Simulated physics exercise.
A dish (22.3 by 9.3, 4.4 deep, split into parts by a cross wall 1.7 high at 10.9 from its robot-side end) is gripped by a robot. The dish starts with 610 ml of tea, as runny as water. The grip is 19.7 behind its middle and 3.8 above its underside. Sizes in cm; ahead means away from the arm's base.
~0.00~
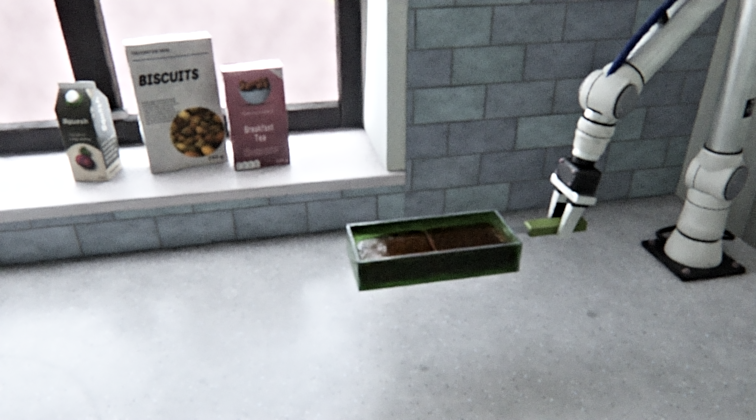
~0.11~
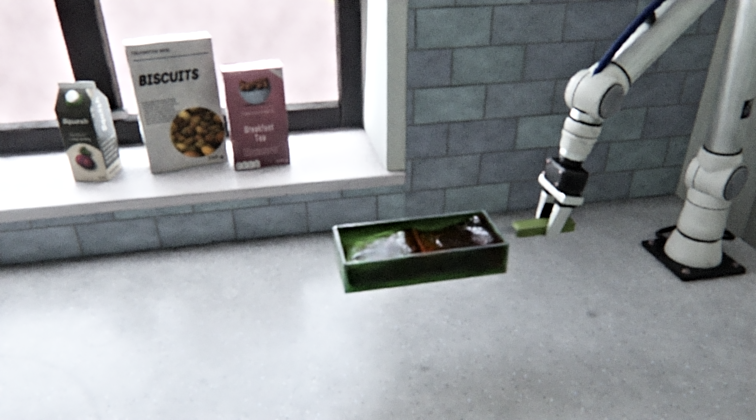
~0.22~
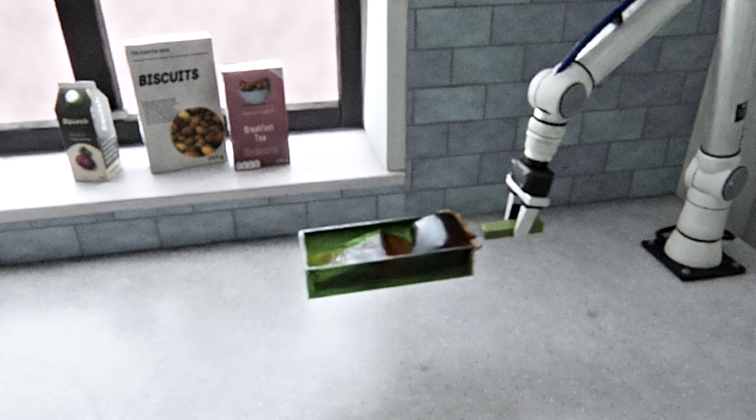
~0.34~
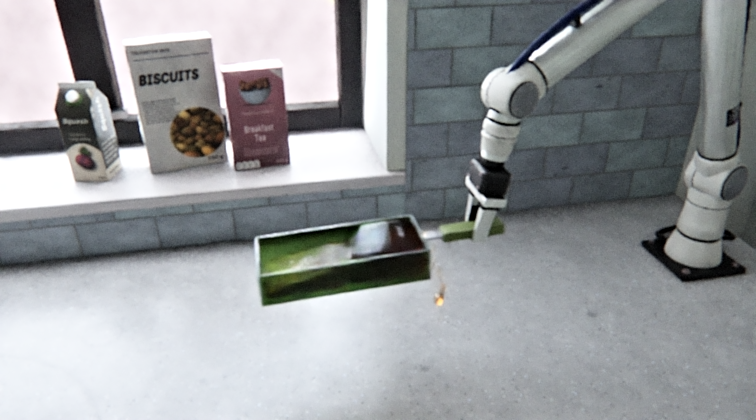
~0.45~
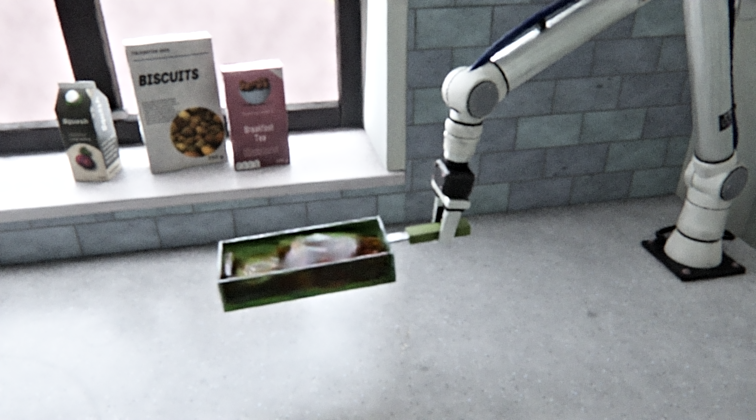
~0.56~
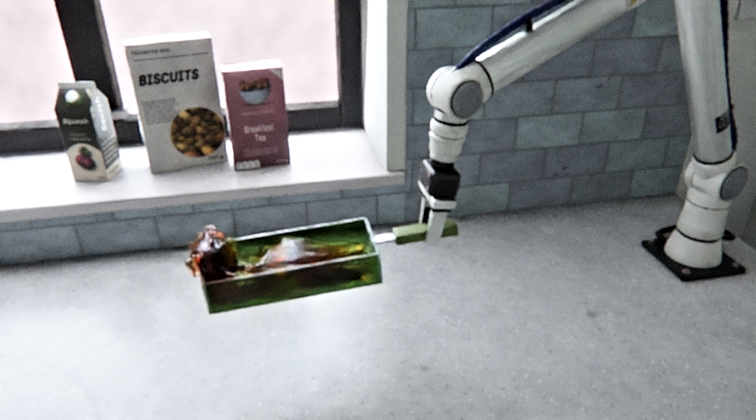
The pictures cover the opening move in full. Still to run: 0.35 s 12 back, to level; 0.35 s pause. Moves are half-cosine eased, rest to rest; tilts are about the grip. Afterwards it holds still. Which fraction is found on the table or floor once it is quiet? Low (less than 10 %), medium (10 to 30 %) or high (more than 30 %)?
On the table or floor the share is high, more than 30 %.
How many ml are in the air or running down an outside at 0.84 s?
Some 120 ml.
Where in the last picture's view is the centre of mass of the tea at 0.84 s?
Near (318, 267).
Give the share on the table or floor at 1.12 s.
About 35 %.
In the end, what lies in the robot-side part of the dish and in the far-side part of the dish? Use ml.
Roughly 190, 190 ml.
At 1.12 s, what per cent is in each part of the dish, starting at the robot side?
Roughly 35 % robot-side, 25 % far-side.
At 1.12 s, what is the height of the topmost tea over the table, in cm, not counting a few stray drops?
About 24 cm.
By 0.84 s, level, liquid up to 27 above the table; 305 ml in the far-side part, 95 ml on the table or floor, 90 ml in the robot-side part, 120 ml in the air or running down outside.
By 1.12 s, level, liquid up to 26 above the table; 225 ml in the robot-side part, 215 ml on the table or floor, 160 ml in the far-side part, 5 ml in the air or running down outside.
By 1.46 s, level, liquid up to 21 above the table; 225 ml on the table or floor, 195 ml in the far-side part, 190 ml in the robot-side part.
By 2.26 s, level, liquid up to 20 above the table; 225 ml on the table or floor, 190 ml in the robot-side part, 190 ml in the far-side part.
Final state, 225 ml on the table or floor, 190 ml in the robot-side part, 190 ml in the far-side part. That is 37 % on the table or floor.
